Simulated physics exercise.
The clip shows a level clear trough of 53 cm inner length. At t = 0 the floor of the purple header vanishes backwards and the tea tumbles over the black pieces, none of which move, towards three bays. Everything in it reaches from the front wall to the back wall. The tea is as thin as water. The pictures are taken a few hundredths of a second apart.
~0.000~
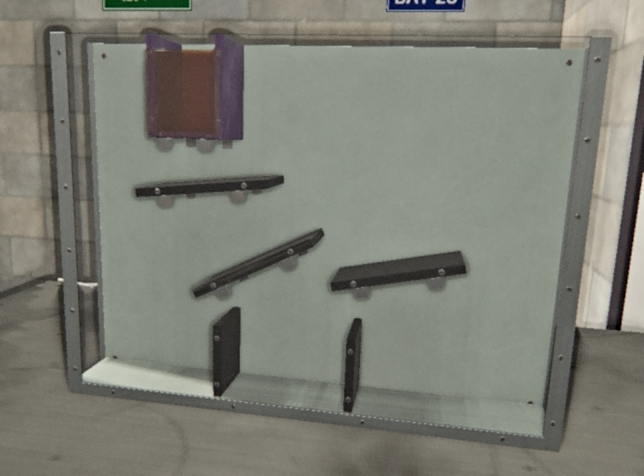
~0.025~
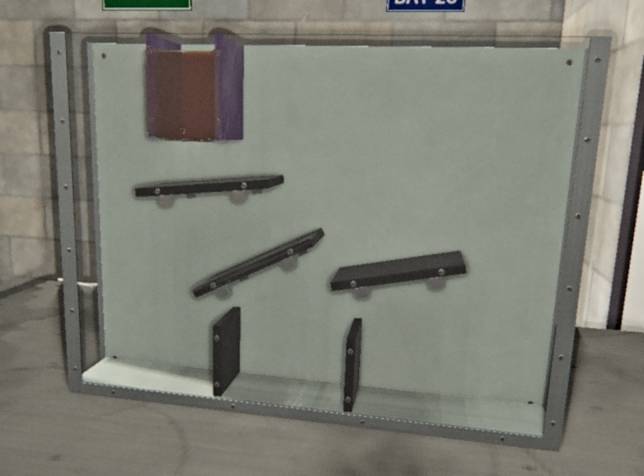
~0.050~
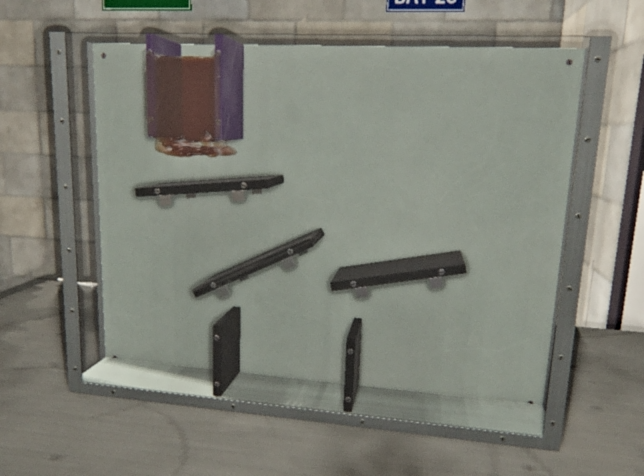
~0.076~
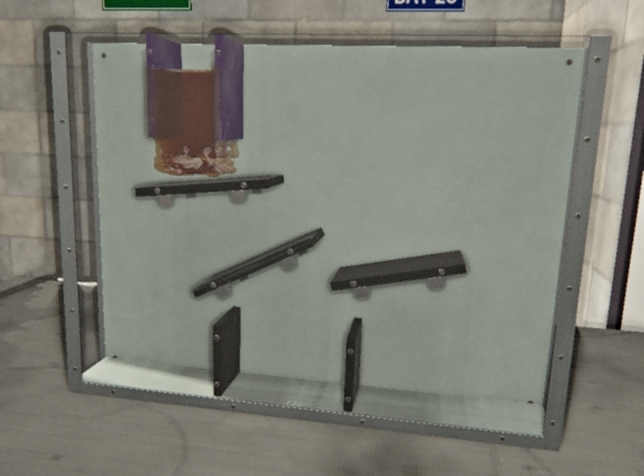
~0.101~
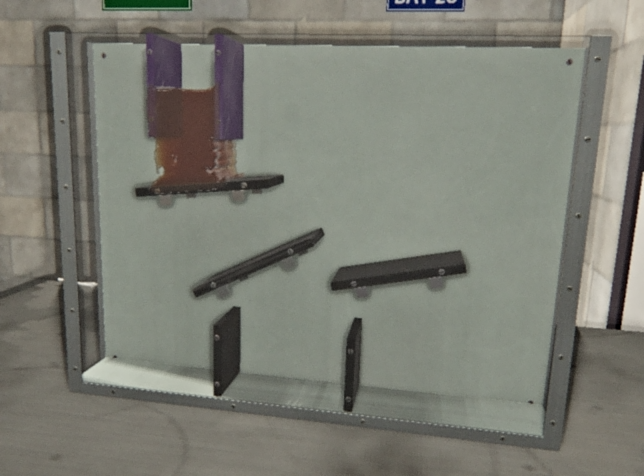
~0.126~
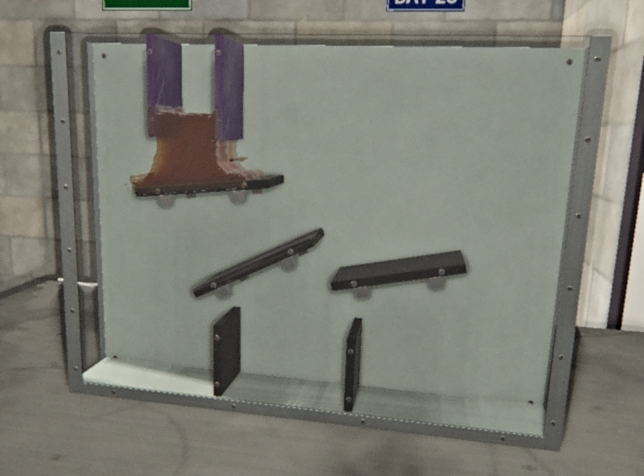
In a grey-walled industrial room with green and blue signs at the top edge, a still camera faces a clear-fronted, grey-framed trough slightly from one side. Reddish-brown liquid sits between two purple walls at upper left, above three slanted black bars and two upright black dividers. The liquid drops from between the walls, breaks up along its lower edge, strikes the highest bar and spreads both ways along it.
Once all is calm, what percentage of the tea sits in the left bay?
Roughly 70 per cent ends in the left bay.
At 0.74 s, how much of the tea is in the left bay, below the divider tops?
Some 58 per cent.
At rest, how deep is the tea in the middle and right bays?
In turn 0.5 and 0.5 cm.
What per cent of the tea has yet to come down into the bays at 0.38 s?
Some 65 per cent.
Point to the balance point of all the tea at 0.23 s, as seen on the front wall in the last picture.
Around (182, 195).
Then, 0.23 s in, hardly anything has reached the bottom yet.
Then, 0.38 s in, 37 per cent is down, the largest part in the left bay.
Then, 0.74 s in, 82 per cent is down, the largest part in the left bay.
Finally, the split from left to right is 70, 10 and 21 per cent.
